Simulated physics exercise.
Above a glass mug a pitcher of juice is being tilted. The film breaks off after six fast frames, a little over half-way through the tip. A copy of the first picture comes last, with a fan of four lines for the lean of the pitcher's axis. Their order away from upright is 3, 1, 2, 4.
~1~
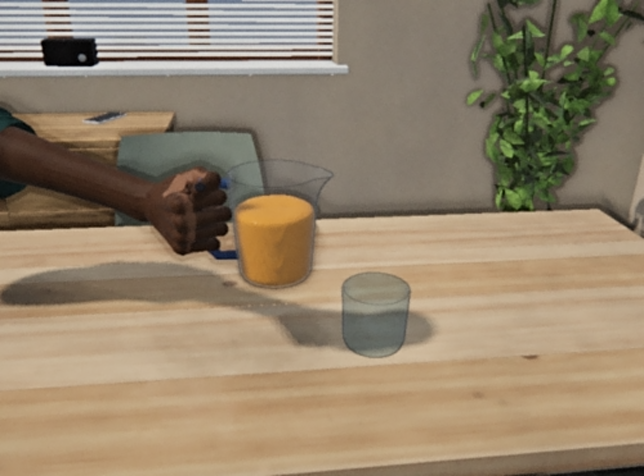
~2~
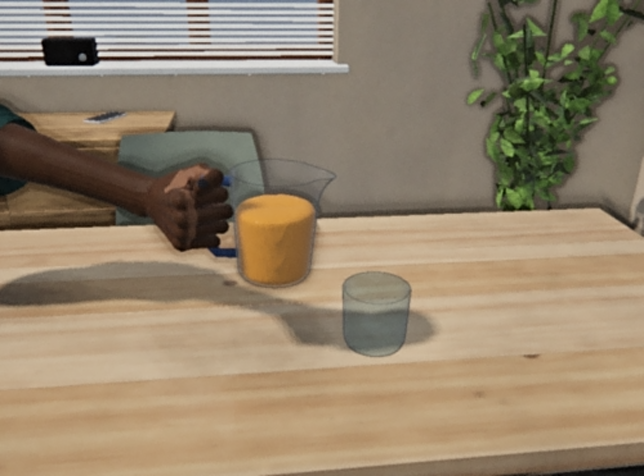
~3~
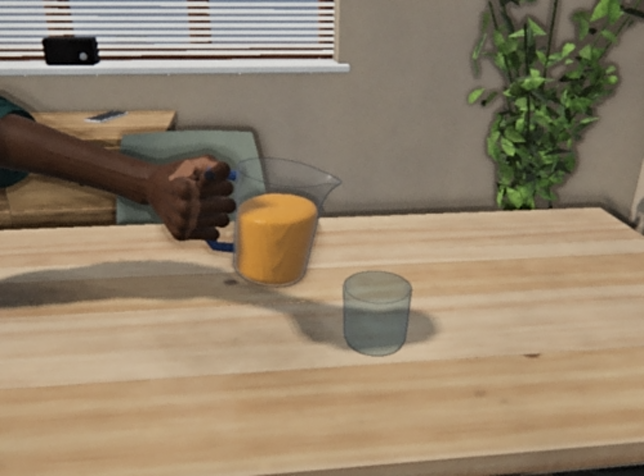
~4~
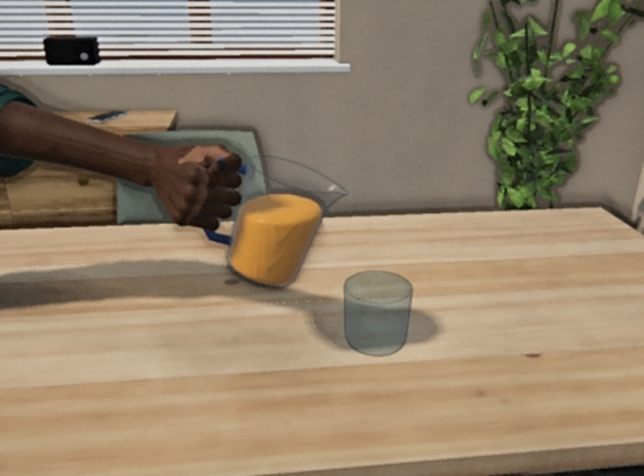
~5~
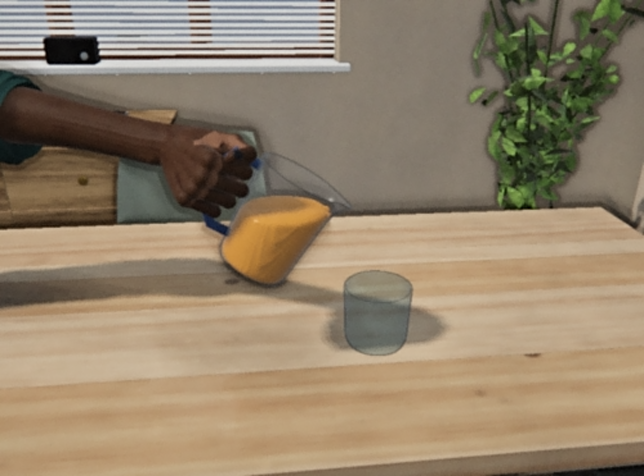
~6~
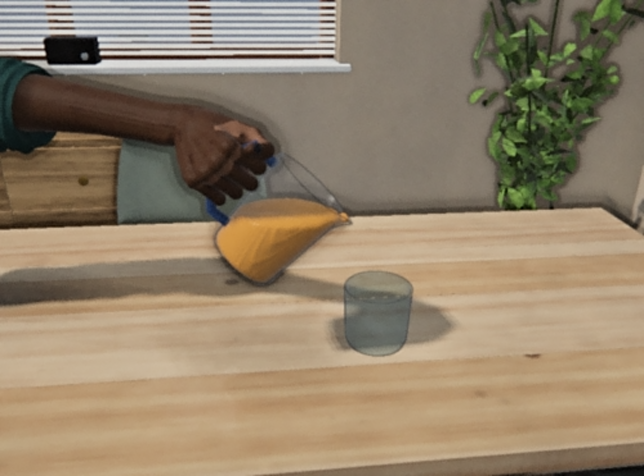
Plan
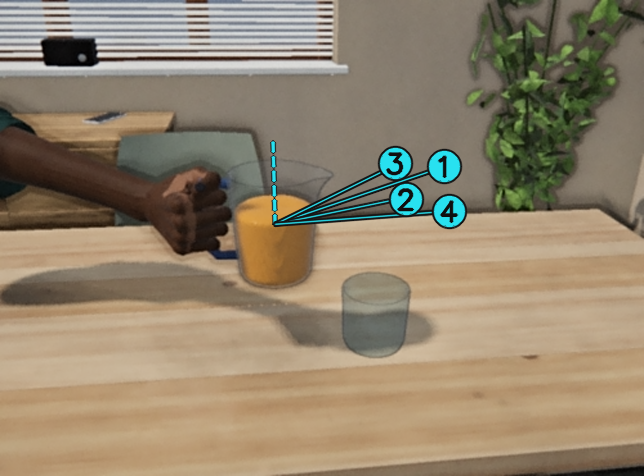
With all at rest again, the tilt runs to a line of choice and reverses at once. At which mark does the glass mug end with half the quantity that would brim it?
Best: 3.
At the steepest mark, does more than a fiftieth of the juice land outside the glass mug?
Yes.
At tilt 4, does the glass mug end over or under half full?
Over half.
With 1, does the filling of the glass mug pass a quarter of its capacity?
Yes, clearly.
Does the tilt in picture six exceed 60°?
No, it does not.
On the marked copy, 1 at (428, 172); 2 at (388, 201); 3 at (380, 172); 4 at (432, 212).
If 1 is chosen, the glass mug ends with about 74 % of what it can hold; 3 % of the juice is spilt.
If 2 is chosen, the glass mug ends with about 91 % of what it can hold; 7 % of the juice is spilt.
If 3 is chosen, the glass mug ends with about 52 % of what it can hold.
If 4 is chosen, the glass mug is filled to the brim; 15 % of the juice is spilt.
